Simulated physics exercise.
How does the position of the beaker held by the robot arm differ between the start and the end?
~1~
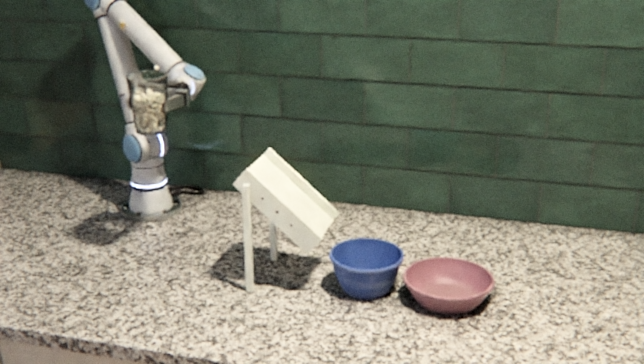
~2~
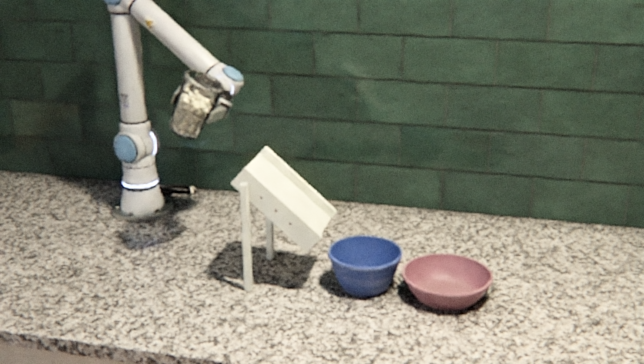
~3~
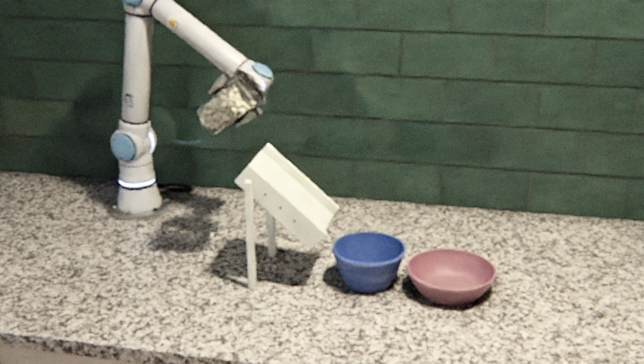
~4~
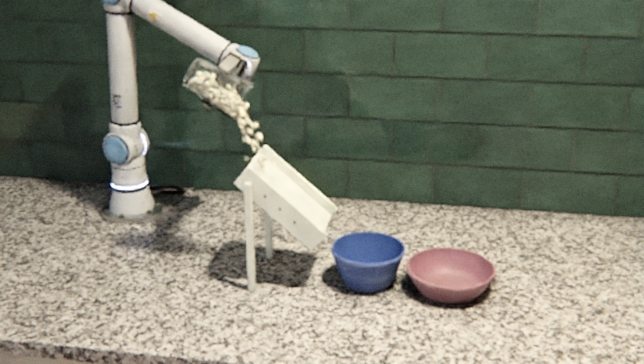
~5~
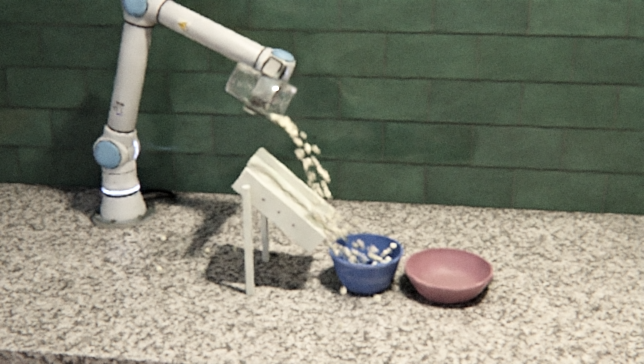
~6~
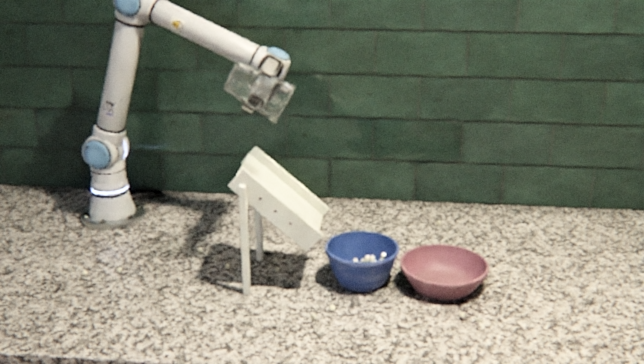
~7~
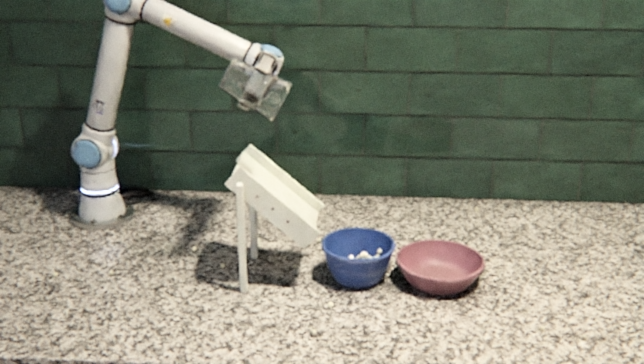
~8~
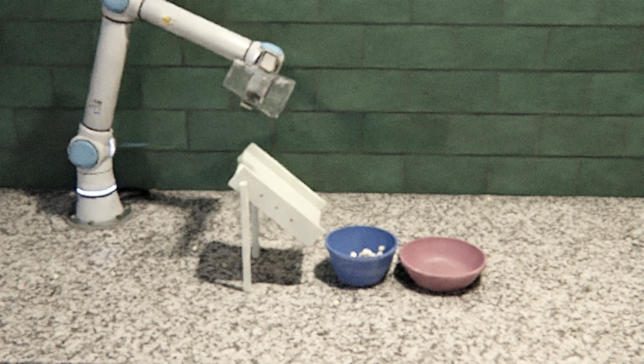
The beaker is upright at the start, and at the end it is tipped over on its side.
